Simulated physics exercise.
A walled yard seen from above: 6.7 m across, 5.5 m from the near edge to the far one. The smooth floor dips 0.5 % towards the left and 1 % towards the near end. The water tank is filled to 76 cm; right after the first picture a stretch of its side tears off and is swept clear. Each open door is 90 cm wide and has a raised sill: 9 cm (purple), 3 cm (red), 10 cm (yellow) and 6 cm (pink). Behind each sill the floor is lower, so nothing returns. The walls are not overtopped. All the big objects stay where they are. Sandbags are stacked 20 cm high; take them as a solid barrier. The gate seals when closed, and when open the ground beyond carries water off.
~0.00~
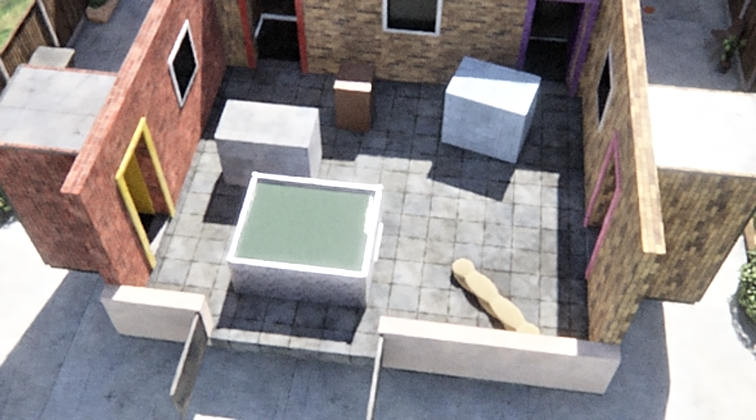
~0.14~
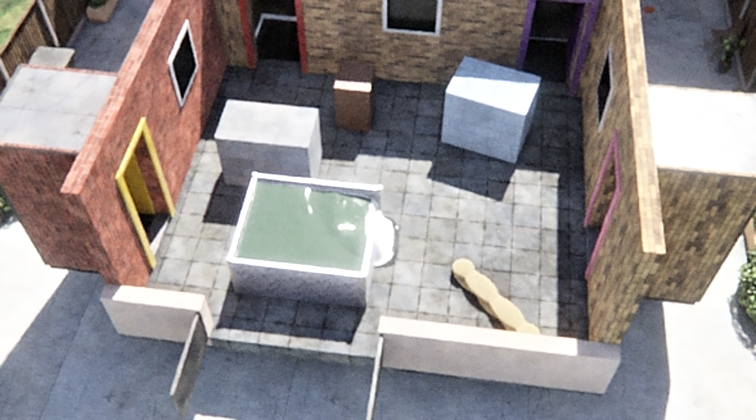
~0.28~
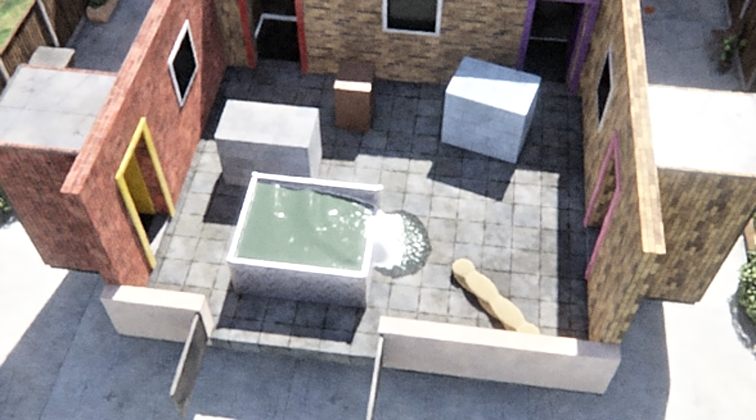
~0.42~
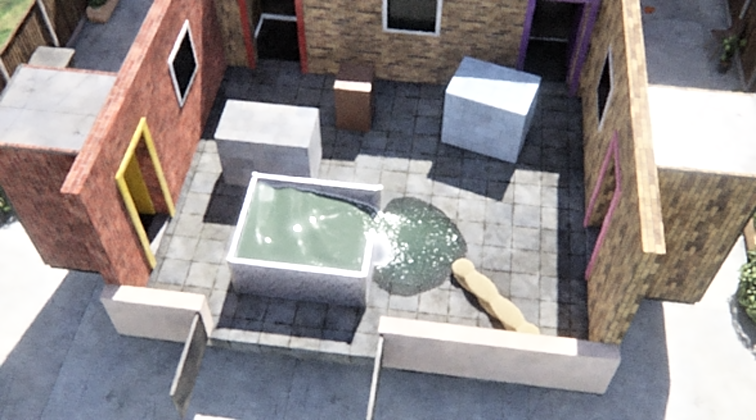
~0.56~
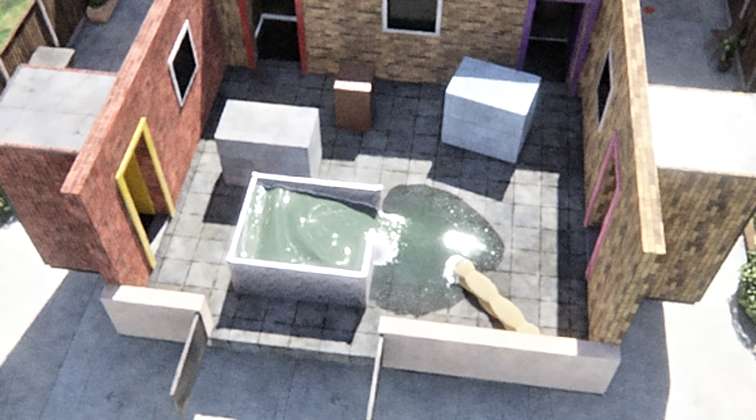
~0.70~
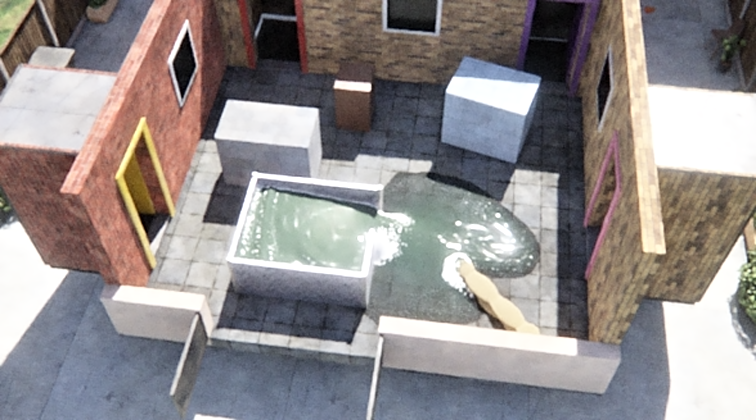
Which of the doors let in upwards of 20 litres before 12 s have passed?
Door by door: At the purple door it goes over the limit; at the red door it does not reach the limit; at the yellow door it keeps below the limit; at the pink door it exceeds the limit.
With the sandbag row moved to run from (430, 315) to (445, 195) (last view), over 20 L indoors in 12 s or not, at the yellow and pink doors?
Then: Yellow under, pink above.
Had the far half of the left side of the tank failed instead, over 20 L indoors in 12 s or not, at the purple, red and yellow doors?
Then: Purple under, red above, yellow past it.
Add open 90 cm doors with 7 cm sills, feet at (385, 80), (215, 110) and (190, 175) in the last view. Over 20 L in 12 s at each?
In turn: Not over, not over, under.
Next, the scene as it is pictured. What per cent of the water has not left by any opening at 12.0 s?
About 78 per cent.
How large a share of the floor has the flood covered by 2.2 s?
About 40 per cent.
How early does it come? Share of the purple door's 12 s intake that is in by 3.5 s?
About 25 per cent.
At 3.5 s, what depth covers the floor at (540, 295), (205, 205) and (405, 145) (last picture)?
About 7, 0 and 2 cm.
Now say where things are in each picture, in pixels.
The first frame shows still water, 76 cm deep, in the water tank at (307, 226).
In the second frame, the front is at (384, 263), 0.4 m from the gap at (374, 232); 0.2 m2 of floor is under water; 76 cm left at the back of the water tank.
In the third frame, water pours out at (374, 233) and has run 0.8 m, to (423, 258); typically 10 cm deep outside, 76 cm at the water tank's back.
In the fourth frame, water pours out at (374, 234) and has run 1.4 m, to (459, 240); typically 7 cm deep outside, 76 cm at the water tank's back.
In the fifth frame, the front is at (497, 244), 2.0 m from the gap at (374, 233); 3.2 m2 of floor is under water; 71 cm left at the back of the water tank.
In the sixth frame, the front is at (532, 241), 2.5 m from the gap at (374, 233); 4.6 m2 of floor is under water; 64 cm left at the back of the water tank.
After 1.4 s water covers 30 % of the floor and is deepest (40 cm) near (380, 240); purple door not reached, red door not reached, yellow door not reached, pink door 10 cm at the sill, 21 L in.
After 2.2 s water covers 40 % of the floor and is deepest (30 cm) near (380, 240); purple door not reached, red door not reached, yellow door not reached, pink door 15 cm at the sill, 108 L in.
After 3.5 s water covers 50 % of the floor and is deepest (24 cm) near (380, 240); purple door 15 cm at the sill, 13 L in, red door not reached, yellow door not reached, pink door 17 cm at the sill, 214 L in.
After 7.0 s water covers 70 % of the floor and is deepest (14 cm) near (581, 100); purple door 12 cm at the sill, 48 L in, red door 2 cm at the sill, 0 L in, yellow door not reached, pink door 9 cm at the sill, 310 L in.
After 12.0 s water covers 90 % of the floor and is deepest (10 cm) near (550, 363); purple door 6 cm at the sill, 56 L in, red door 2 cm at the sill, 0 L in, yellow door 5 cm at the sill, 0 L in, pink door 6 cm at the sill, 330 L in.
